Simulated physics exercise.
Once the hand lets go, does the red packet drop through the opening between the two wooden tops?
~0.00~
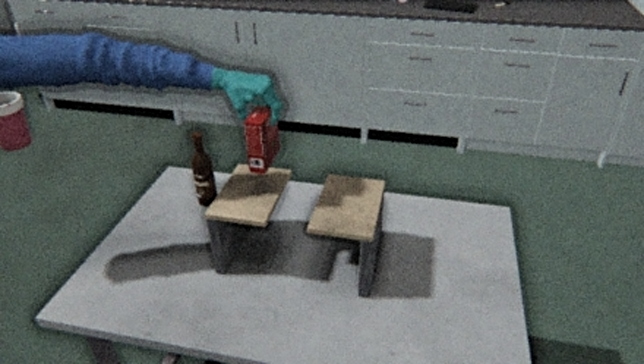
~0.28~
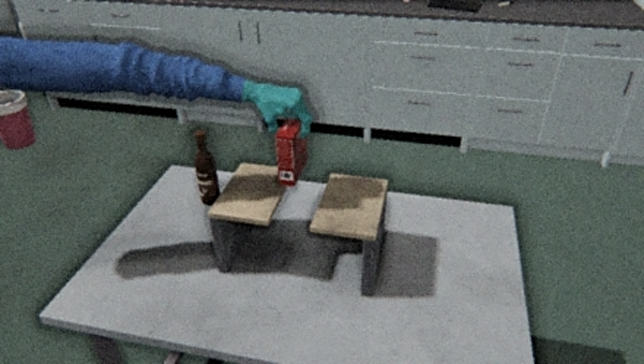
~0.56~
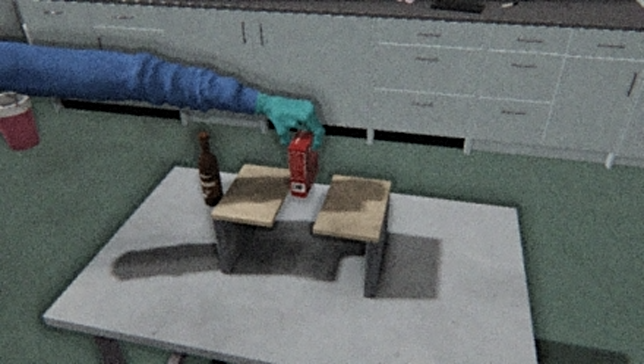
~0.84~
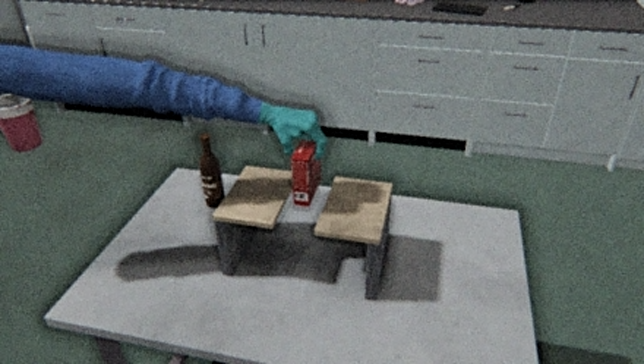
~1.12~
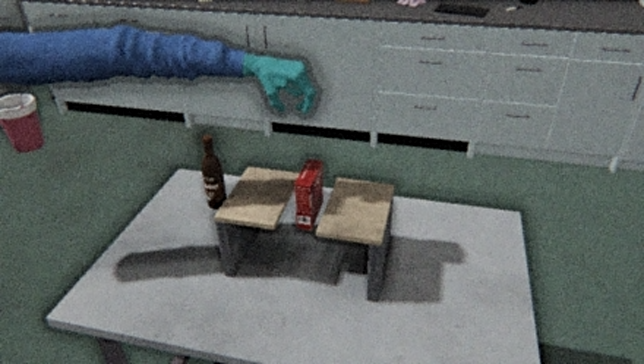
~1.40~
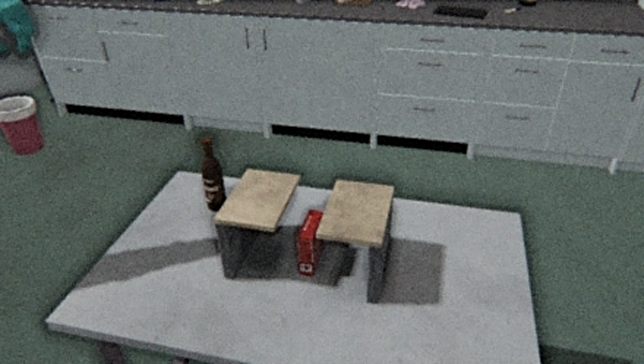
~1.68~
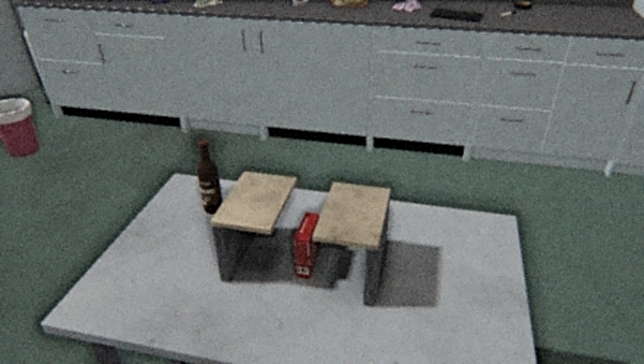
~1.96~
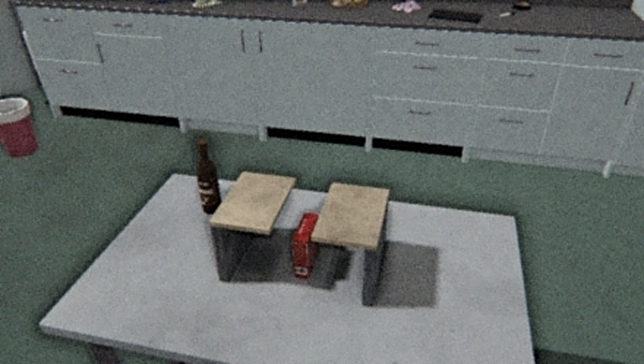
Yes, it goes down between the two wooden tops and ends up standing on the table below them.
